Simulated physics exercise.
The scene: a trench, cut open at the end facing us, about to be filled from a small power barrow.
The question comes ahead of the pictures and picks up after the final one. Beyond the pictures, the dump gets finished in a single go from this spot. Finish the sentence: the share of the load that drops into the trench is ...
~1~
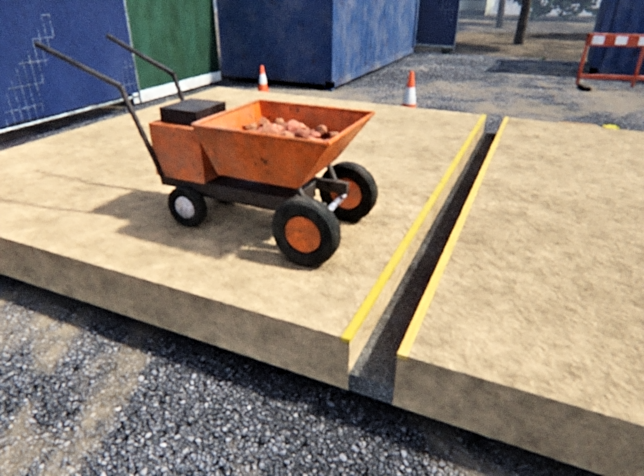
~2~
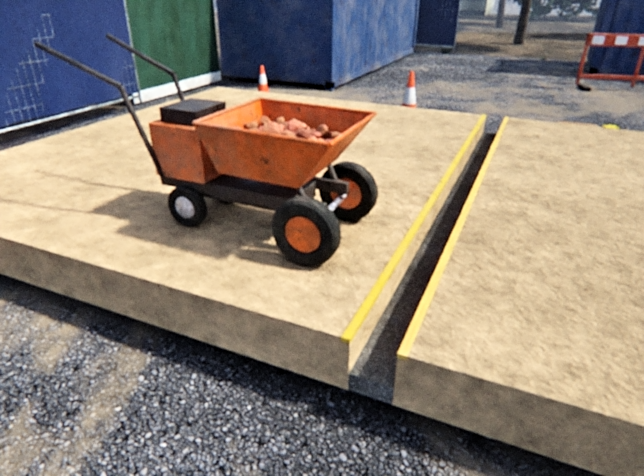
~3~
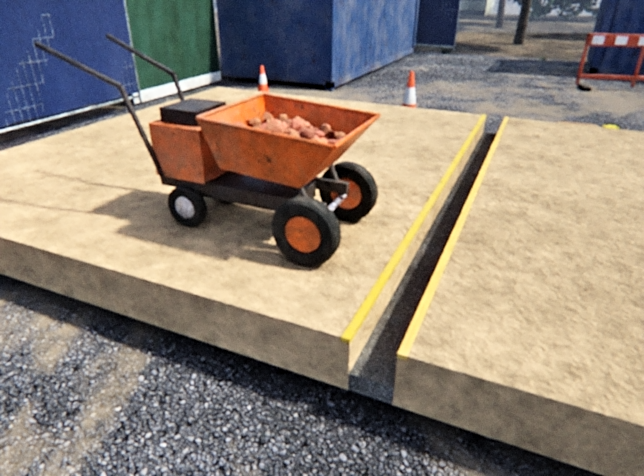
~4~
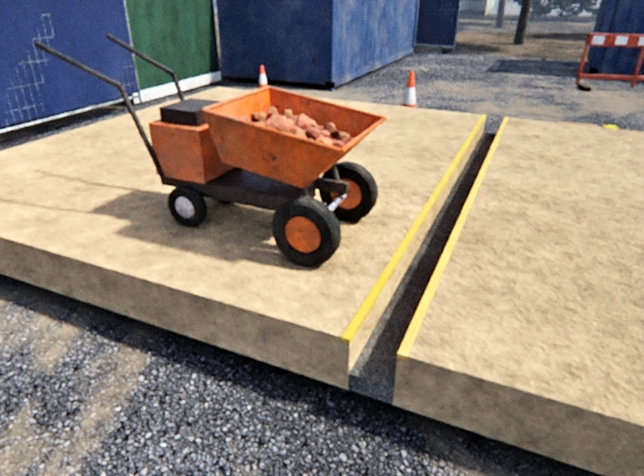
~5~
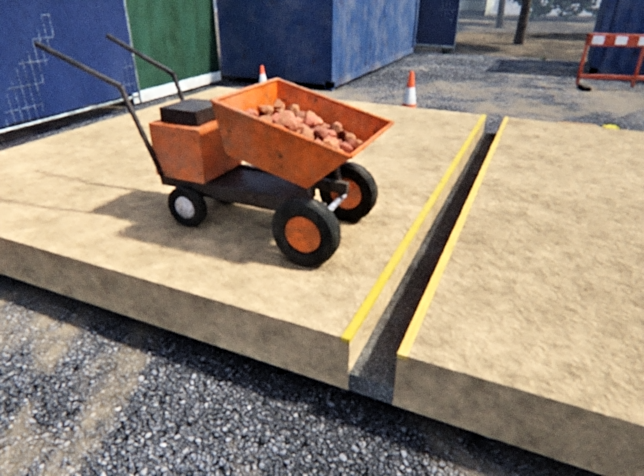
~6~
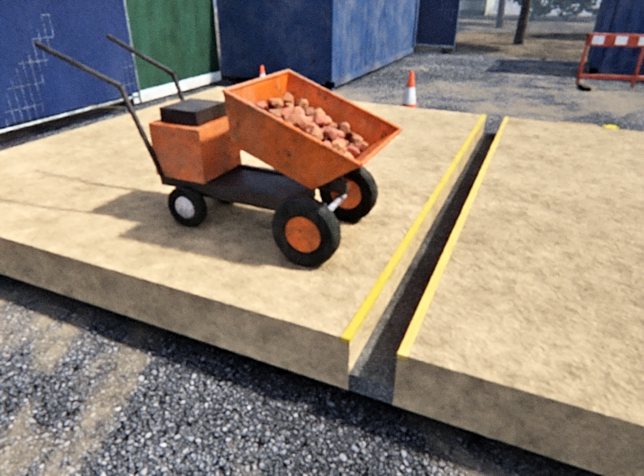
More than half.
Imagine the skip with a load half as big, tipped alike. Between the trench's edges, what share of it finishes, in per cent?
Around 80 %.
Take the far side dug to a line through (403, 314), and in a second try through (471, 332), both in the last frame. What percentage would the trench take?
In order: Near 30, then 100 percent.
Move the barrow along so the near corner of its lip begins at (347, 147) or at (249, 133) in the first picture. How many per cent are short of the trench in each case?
The first position yields around 0 per cent; the second yields around 60 per cent.
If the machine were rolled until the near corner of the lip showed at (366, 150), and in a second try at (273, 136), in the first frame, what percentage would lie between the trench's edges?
First try: 0 per cent; second try: 60 per cent.
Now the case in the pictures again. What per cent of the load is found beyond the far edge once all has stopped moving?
35 %.
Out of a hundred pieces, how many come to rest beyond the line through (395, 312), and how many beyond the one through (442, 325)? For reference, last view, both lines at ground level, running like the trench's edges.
I'd say about 70 and about 30 in a hundred.
Shortly afterwards, skip tipped steeply; the whole lot in the skip.
Next, skip tipped right over; near two thirds in the skip; a little in or heaped over the trench; near a quarter beyond it.
Some moments later, skip tipped right over; near two thirds in or heaped over the trench; near a third beyond it.
In the end, skip tipped right over; near two thirds in or heaped over the trench; near a third beyond it.
